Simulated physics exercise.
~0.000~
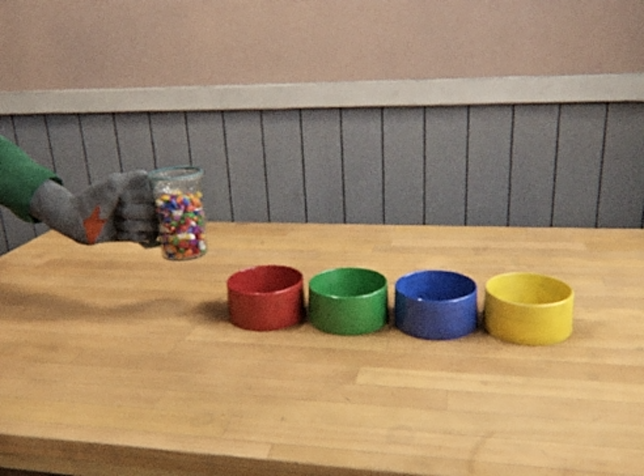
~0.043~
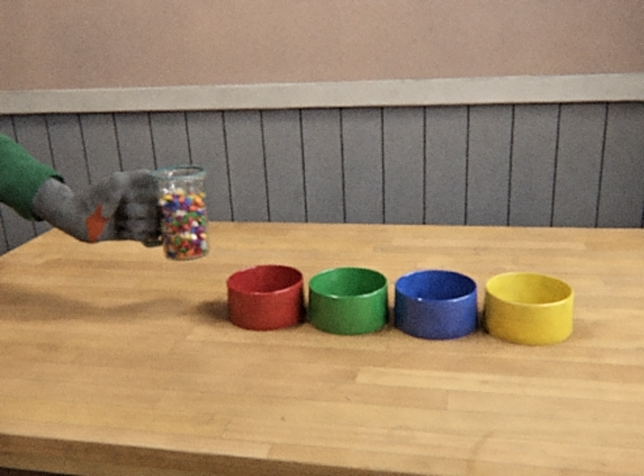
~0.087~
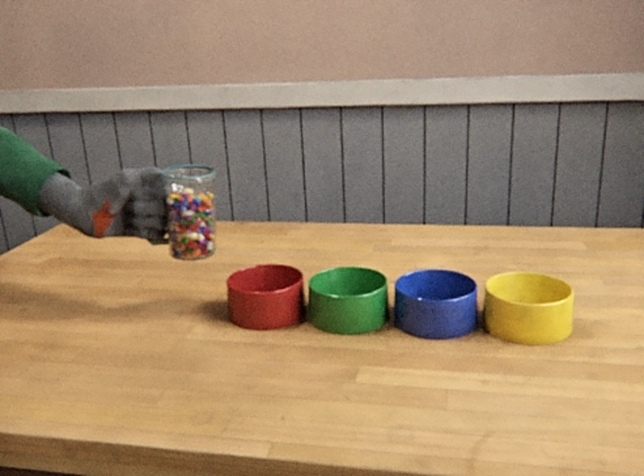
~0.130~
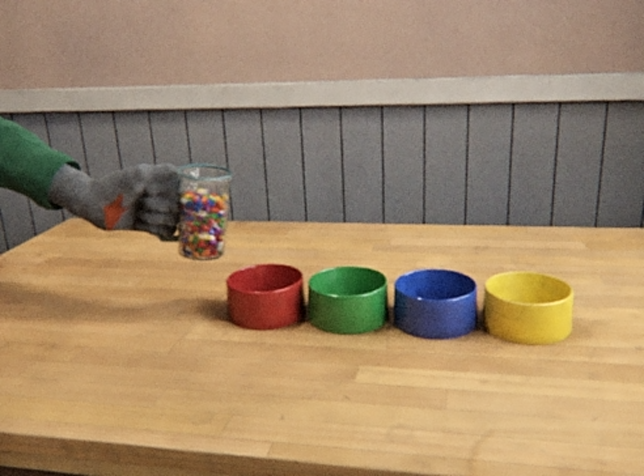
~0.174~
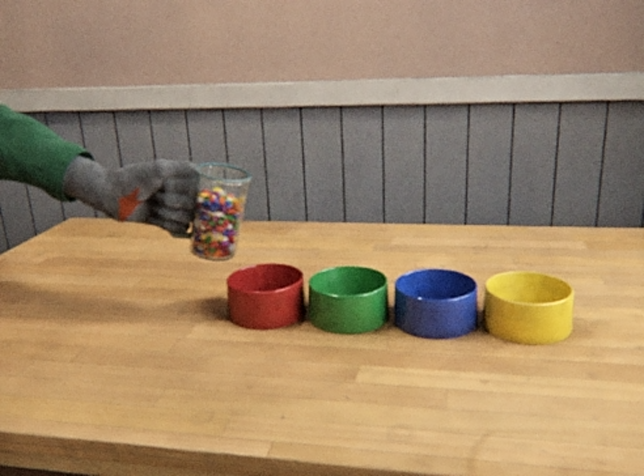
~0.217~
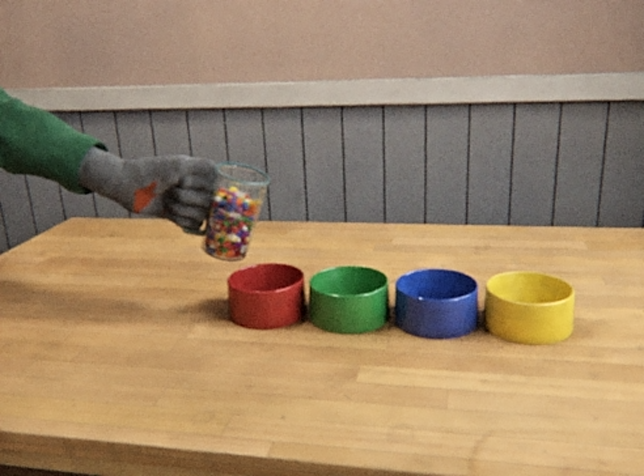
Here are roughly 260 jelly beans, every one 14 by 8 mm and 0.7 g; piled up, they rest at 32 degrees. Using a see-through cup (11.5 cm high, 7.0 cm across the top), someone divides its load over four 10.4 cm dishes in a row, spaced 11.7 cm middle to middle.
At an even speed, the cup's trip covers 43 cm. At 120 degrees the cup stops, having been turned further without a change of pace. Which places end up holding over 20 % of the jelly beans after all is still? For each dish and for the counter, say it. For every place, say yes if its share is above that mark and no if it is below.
Red: No, blue: No, green: No, yellow: Yes, counter: Yes.
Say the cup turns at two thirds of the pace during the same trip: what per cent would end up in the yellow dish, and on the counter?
In that case I'd put yellow at 90 and the counter at 10.
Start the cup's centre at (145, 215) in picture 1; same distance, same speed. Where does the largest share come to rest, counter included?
Top spot: Yellow.
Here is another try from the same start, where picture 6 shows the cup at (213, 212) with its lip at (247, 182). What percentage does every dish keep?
Red: 0 / blue: 30 / green: 0 / yellow: 60.
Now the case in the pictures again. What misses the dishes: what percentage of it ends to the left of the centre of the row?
Fraction on that side: Around 0 %.
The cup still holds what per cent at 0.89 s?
Roughly 100 per cent.
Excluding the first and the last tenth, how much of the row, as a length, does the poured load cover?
Spread: Around 20 cm.
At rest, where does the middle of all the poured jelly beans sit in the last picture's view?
(549, 317).
After 0.62 s, tilt 68 degrees; cup holds 100 %.
After 0.89 s, tilt 101 degrees; cup holds 100 %.
After 1.26 s, tilt 120 degrees; cup holds 5 %, yellow 65 %.
By 2.6 s all is still; red 0 %, blue 0 %, green 0 %, yellow 65 %, counter 35 %.
